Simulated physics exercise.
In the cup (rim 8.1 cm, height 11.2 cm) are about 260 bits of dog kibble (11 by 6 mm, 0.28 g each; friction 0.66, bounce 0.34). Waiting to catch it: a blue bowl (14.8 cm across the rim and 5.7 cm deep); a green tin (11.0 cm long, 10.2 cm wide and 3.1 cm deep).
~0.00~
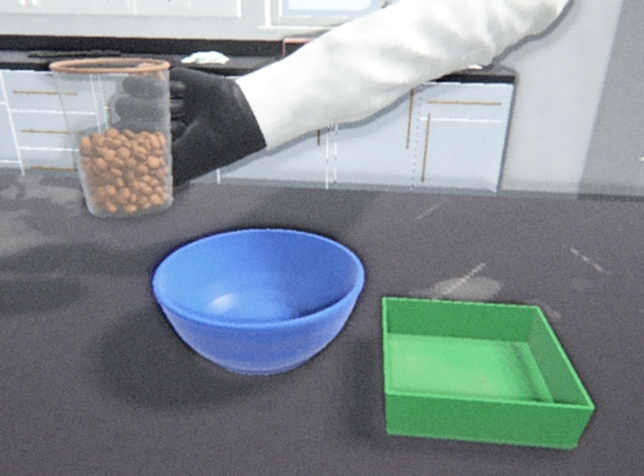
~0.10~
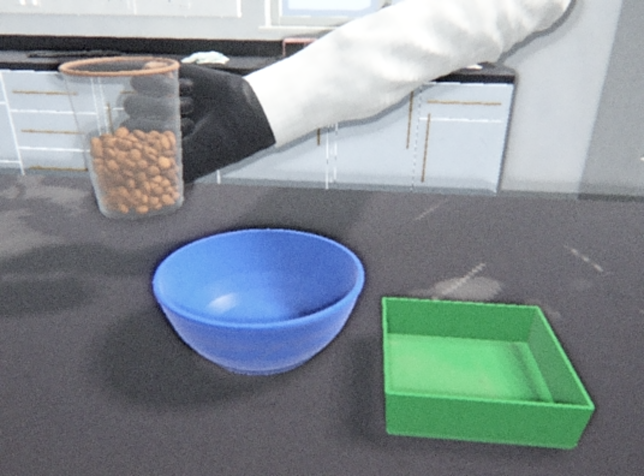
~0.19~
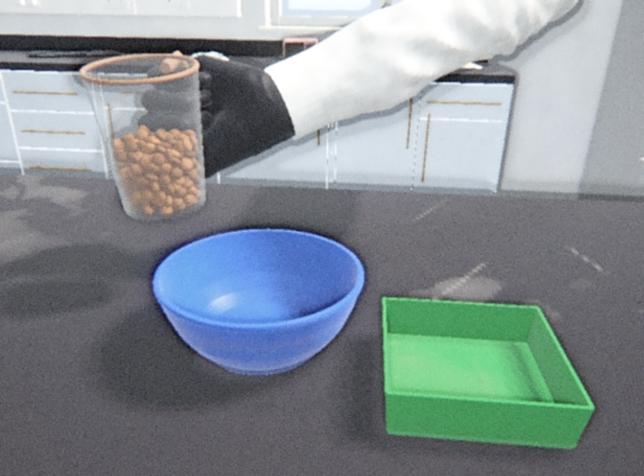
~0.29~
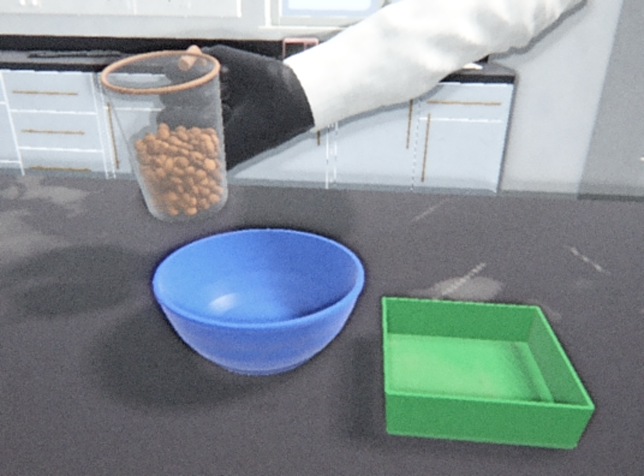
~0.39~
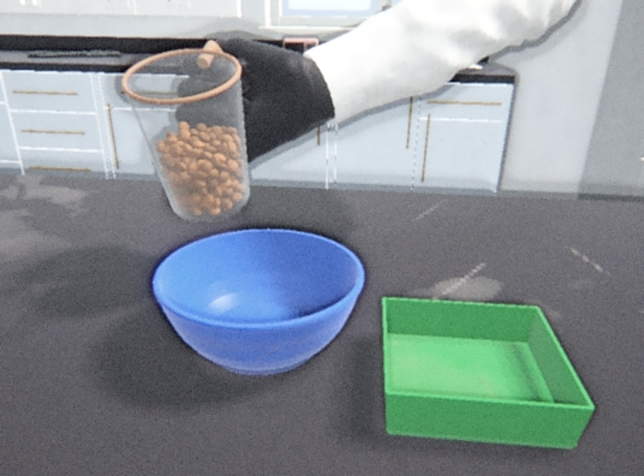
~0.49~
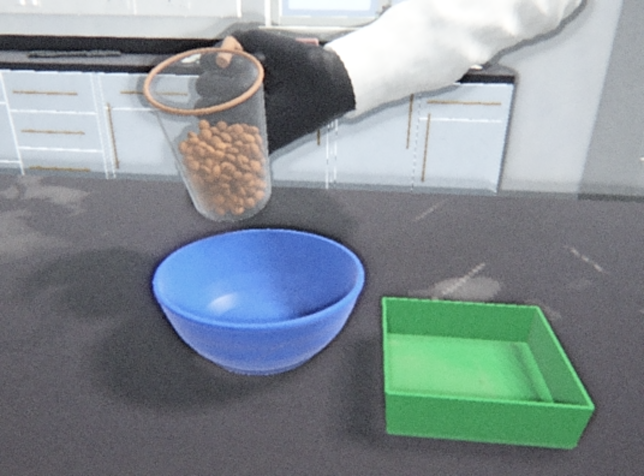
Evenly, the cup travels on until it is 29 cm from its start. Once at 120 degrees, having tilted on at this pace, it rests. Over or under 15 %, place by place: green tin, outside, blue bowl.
Green tin: Over, outside: Under, blue bowl: Under.
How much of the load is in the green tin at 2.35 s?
Some 65 in a hundred at that moment.
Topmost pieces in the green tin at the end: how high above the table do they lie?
Around 4.0 centimetres above the table.
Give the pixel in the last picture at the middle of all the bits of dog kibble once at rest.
Close to pixel (476, 354) of the final picture.
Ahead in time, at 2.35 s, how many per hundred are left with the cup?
I'd guess roughly 30 per cent.
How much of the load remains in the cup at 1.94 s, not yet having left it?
At that moment, some 95 per cent of the load remains.
After 1.05 s, tilt 57 degrees; cup 100 %; middle of all pieces near (352, 159).
After 1.51 s, tilt 84 degrees; cup 100 %; middle of all pieces near (457, 154).
Then, at 1.94 s, tilt 108 degrees; green tin 5 %, cup 95 %; middle of all pieces near (484, 162).
Then, at 2.35 s, tilt 120 degrees; green tin 65 %, cup 30 %, in the air 5 %; middle of all pieces near (478, 298).
By 3.2 s all is still; outside 0 %, blue bowl 0 %, green tin 100 %, cup 0 %.
